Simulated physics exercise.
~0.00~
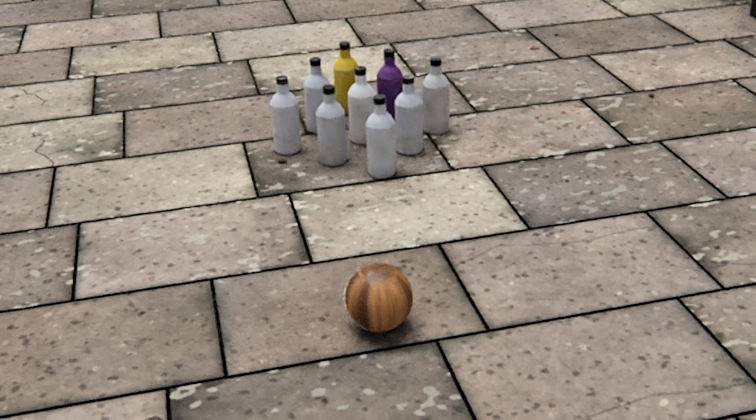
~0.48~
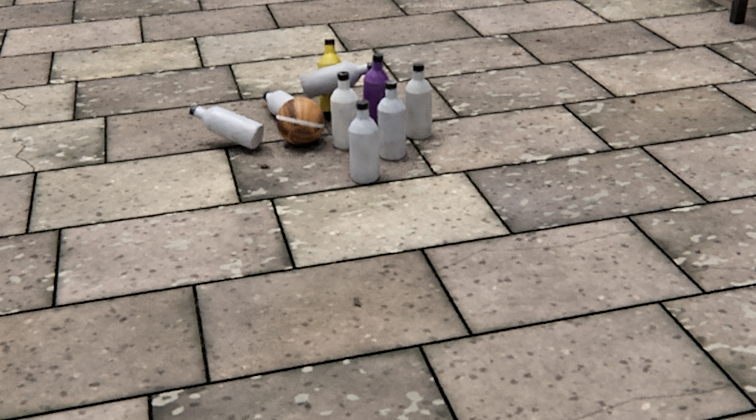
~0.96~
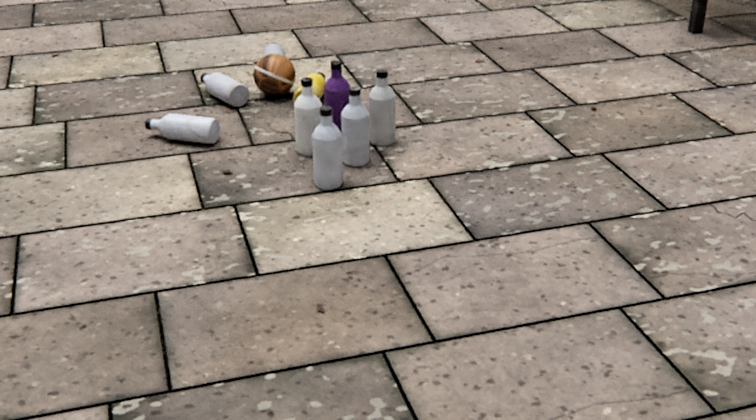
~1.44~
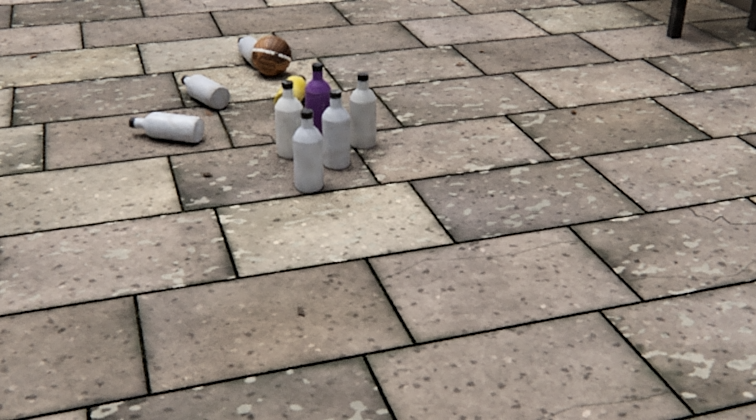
Capped bottles standing grouped on stone paving as a wooden ball rolls in, toppling the yellow one and three pale ones.
